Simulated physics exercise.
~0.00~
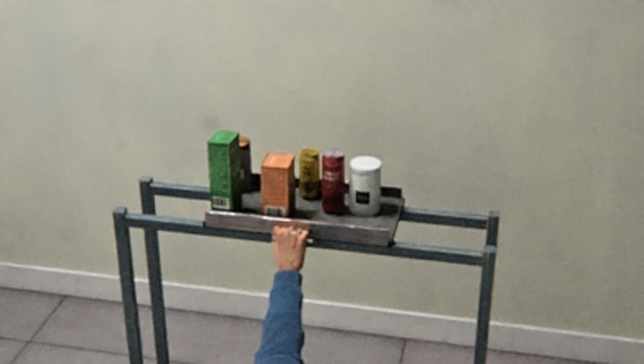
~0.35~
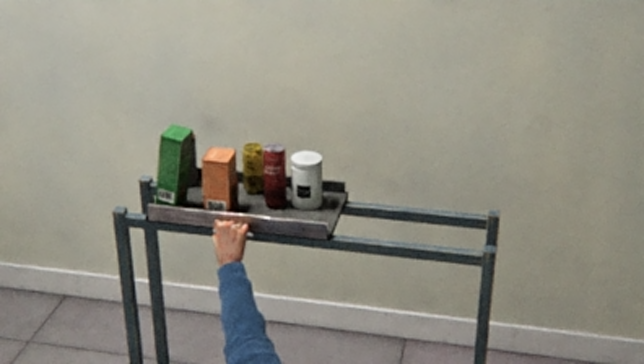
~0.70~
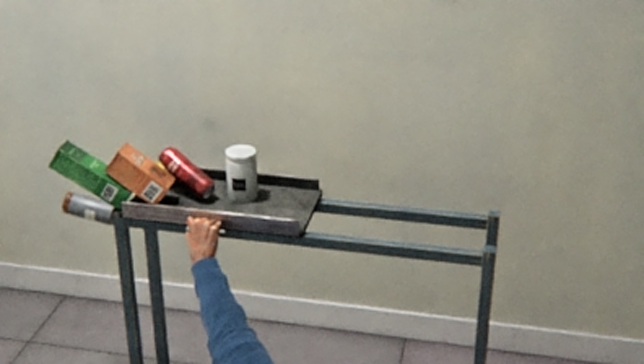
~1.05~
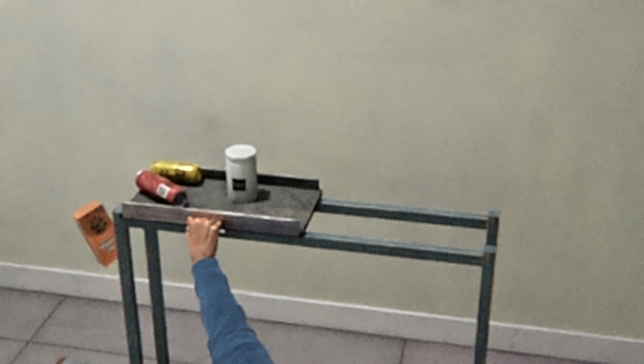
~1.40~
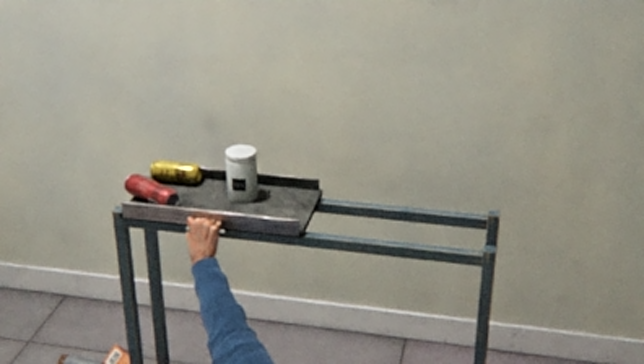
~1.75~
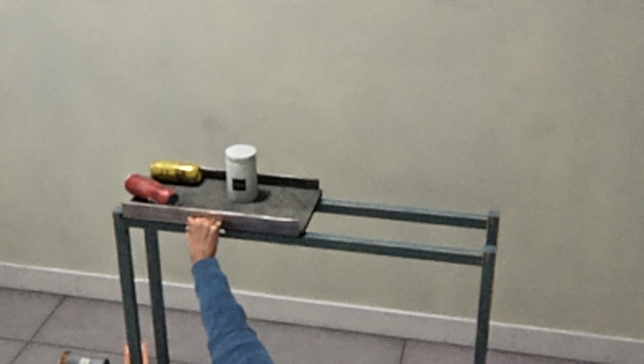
At the start, a green carton, an orange carton, a yellow can, a red can, a white jar and a partly hidden container stand on a tray atop a metal frame, a hand gripping its front edge. The hand slides the tray left, and the green carton leans. At the left end the tray stops, and the cartons and cans tip over while the hidden container goes off the end. The green carton falls away, followed by the orange one. Finally, both cans lie on the tray beside the upright white jar, with fallen items on the floor.
